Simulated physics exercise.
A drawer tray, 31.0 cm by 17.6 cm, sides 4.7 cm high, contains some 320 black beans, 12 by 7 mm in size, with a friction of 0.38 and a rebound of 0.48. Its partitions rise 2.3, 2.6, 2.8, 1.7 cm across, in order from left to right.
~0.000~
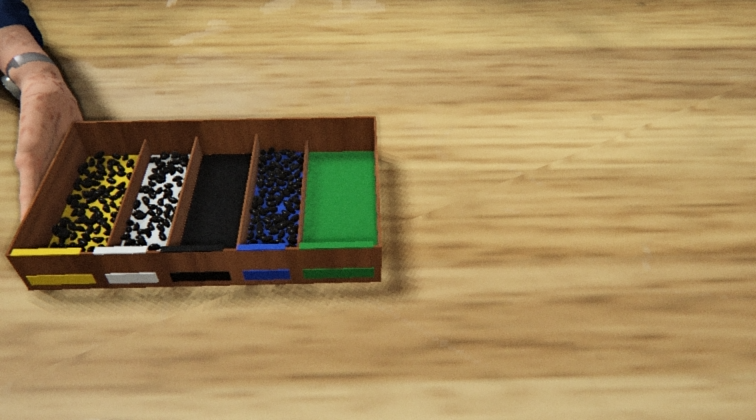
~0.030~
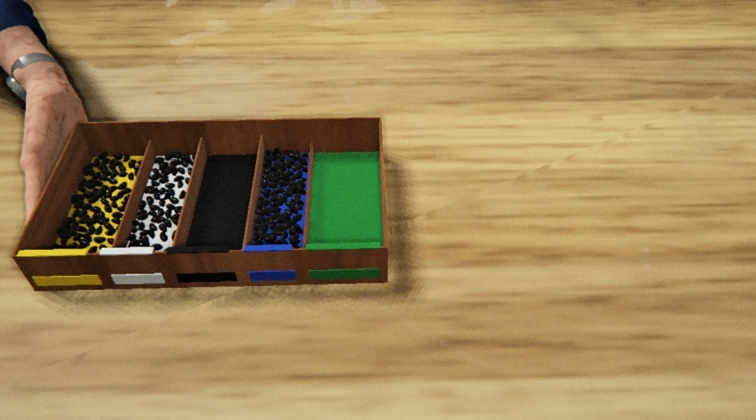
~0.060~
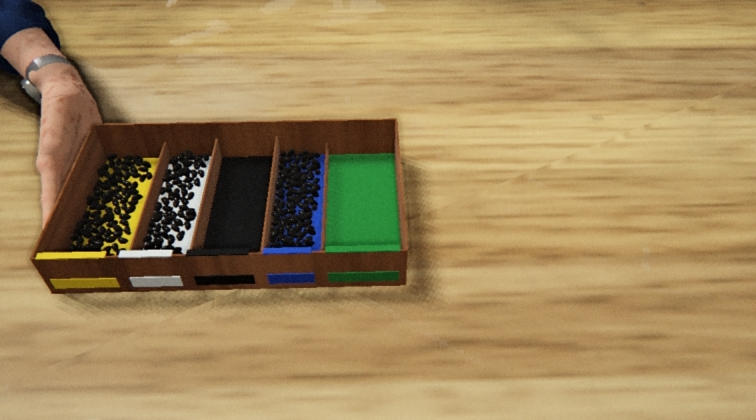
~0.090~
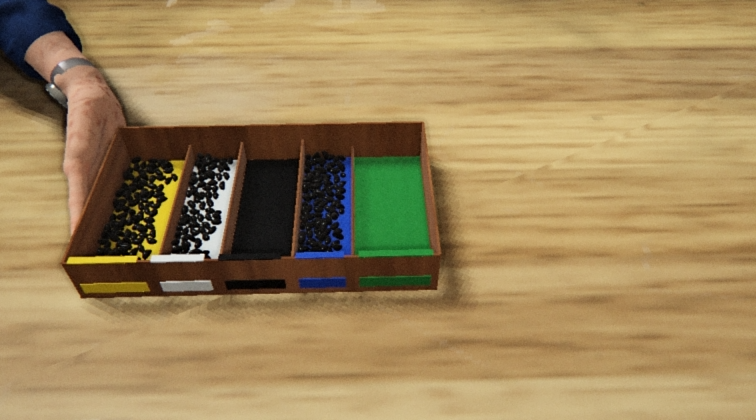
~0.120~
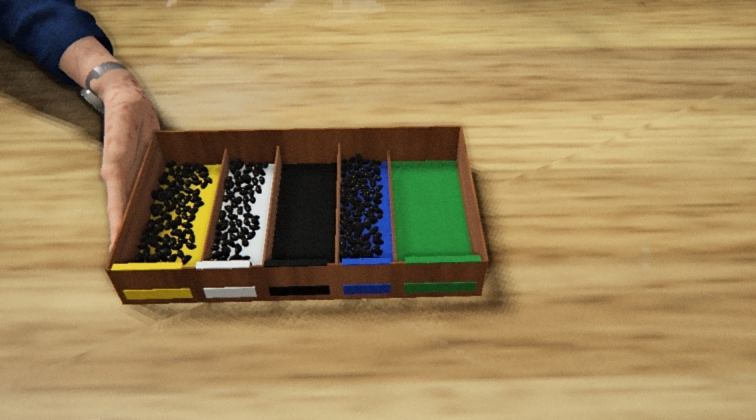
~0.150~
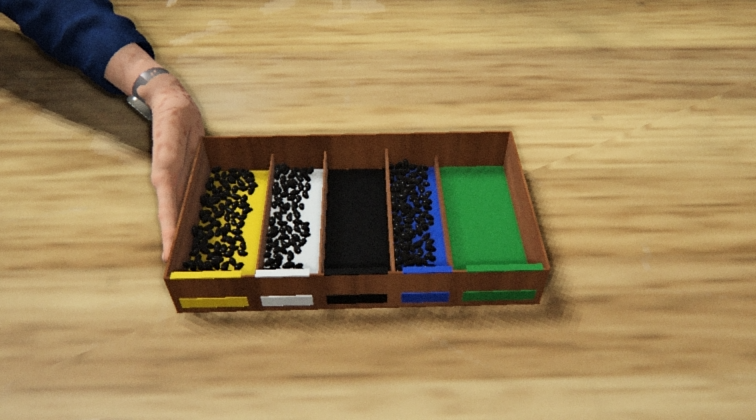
On a light wooden table, a hand in a dark blue sleeve pushed a divided wooden tray to the right, while small black beans shifted toward the left sides of the yellow, white and blue compartments.
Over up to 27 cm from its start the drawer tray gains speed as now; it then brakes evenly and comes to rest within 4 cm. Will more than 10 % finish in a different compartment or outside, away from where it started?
Yes.
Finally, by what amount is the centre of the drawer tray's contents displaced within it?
1.0 cm, give or take.
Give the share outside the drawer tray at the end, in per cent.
About 5 %.
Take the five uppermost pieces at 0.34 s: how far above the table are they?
10 cm.
Then, at 0.22 s, tilt 0 degrees; white 25 %, yellow 35 %, blue 40 %; 0 % away from where they began.
After 0.28 s, tilt 0 degrees; white 30 %, green 5 %, yellow 35 %, blue 35 %; 5 % away from where they began.
After 0.34 s, tilt 0 degrees; white 30 %, green 10 %, yellow 30 %, blue 30 %, in the air 5 %; 15 % away from where they began.
Then, at 0.39 s, tilt 0 degrees; white 25 %, green 10 %, yellow 30 %, blue 30 %, in the air 5 %; 15 % away from where they began.
By 1.9 s all is still; white 25 %, green 10 %, yellow 30 %, outside 5 %, blue 30 %; 15 % away from where they began.
